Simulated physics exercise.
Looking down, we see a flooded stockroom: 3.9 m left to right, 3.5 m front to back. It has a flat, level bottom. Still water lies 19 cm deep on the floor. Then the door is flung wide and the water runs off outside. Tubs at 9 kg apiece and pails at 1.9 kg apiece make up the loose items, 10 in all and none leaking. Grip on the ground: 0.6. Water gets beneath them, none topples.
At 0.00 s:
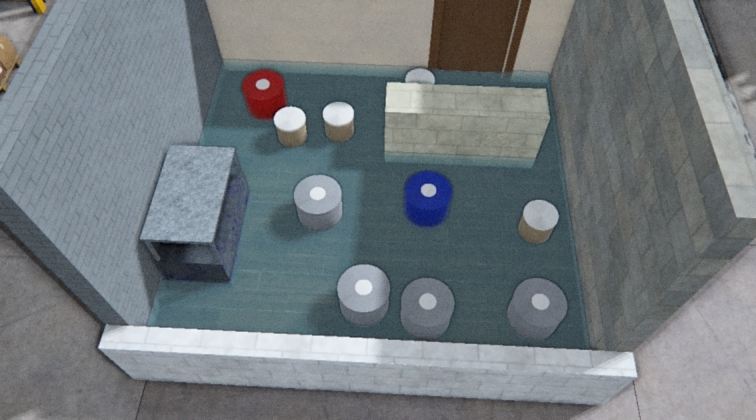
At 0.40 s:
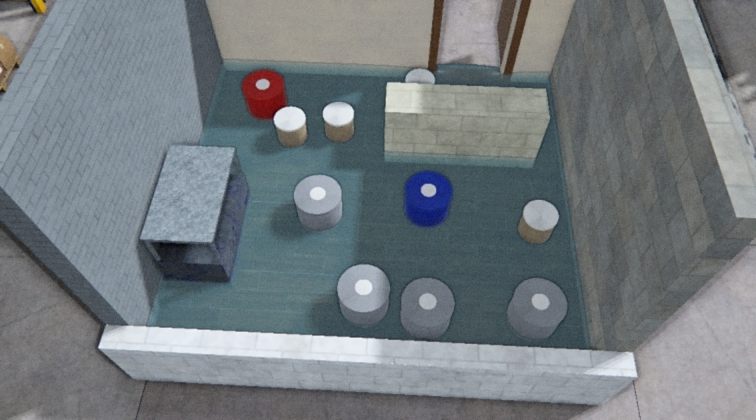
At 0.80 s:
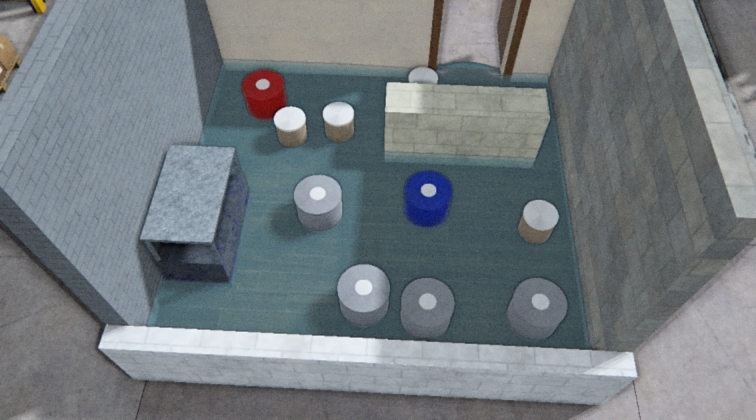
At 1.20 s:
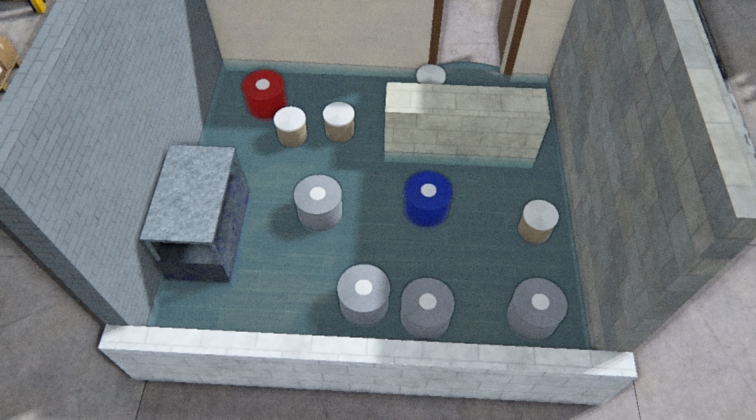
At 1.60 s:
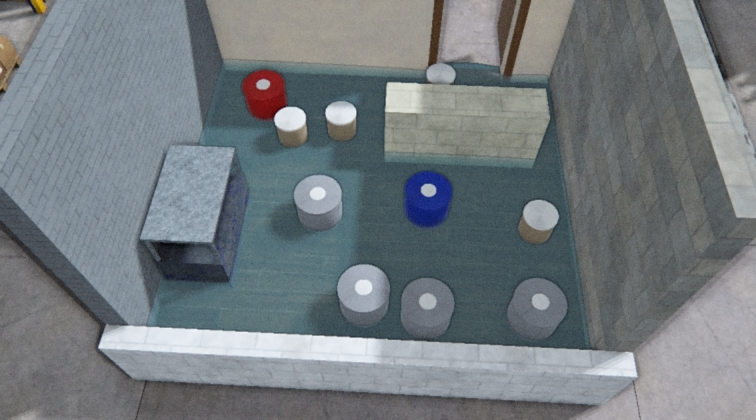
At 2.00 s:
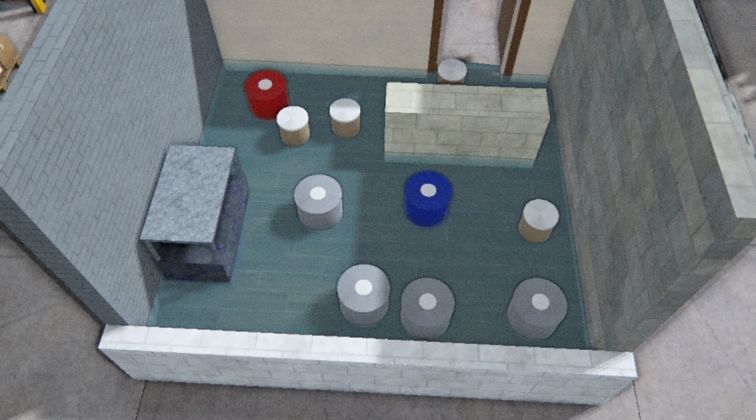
The clip shows a flooded stockroom of tubs and pails seen from above; the brown door at the back opens, a pale pail behind the low wall drifts right, then the pails near the red tub shift slightly right.
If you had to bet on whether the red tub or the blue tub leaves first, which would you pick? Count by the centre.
I would pick the red one.
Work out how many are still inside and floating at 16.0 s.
The count is 6.
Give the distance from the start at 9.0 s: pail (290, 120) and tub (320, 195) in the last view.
In that order: 140 cm, 80 cm.
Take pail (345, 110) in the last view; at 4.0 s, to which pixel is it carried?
About (399, 81), give or take.
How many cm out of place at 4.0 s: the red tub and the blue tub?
I'd say about 20 and 10 centimetres.
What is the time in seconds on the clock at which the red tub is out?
Around 14.0 seconds.
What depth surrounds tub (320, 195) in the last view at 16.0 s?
I'd say some 12 cm.
After 4.0 s the red tub is near (283, 78), 0.2 m from its start, afloat; the blue tub is near (431, 181), 0.1 m from its start, afloat; 1 of 10 are out; 9 afloat.
After 9.0 s the red tub is near (335, 64), 0.8 m from its start, afloat; the blue tub is near (406, 166), 0.4 m from its start, afloat; 2 of 10 are out; 8 afloat.
After 16.0 s the red tub has gone out (at 14.1 s); the blue tub is near (370, 150), 0.8 m from its start, afloat; 4 of 10 are out; 6 afloat.
After 20.0 s the red tub has gone out (at 14.1 s); the blue tub is near (363, 111), 1.3 m from its start, afloat; 5 of 10 are out; 5 afloat.
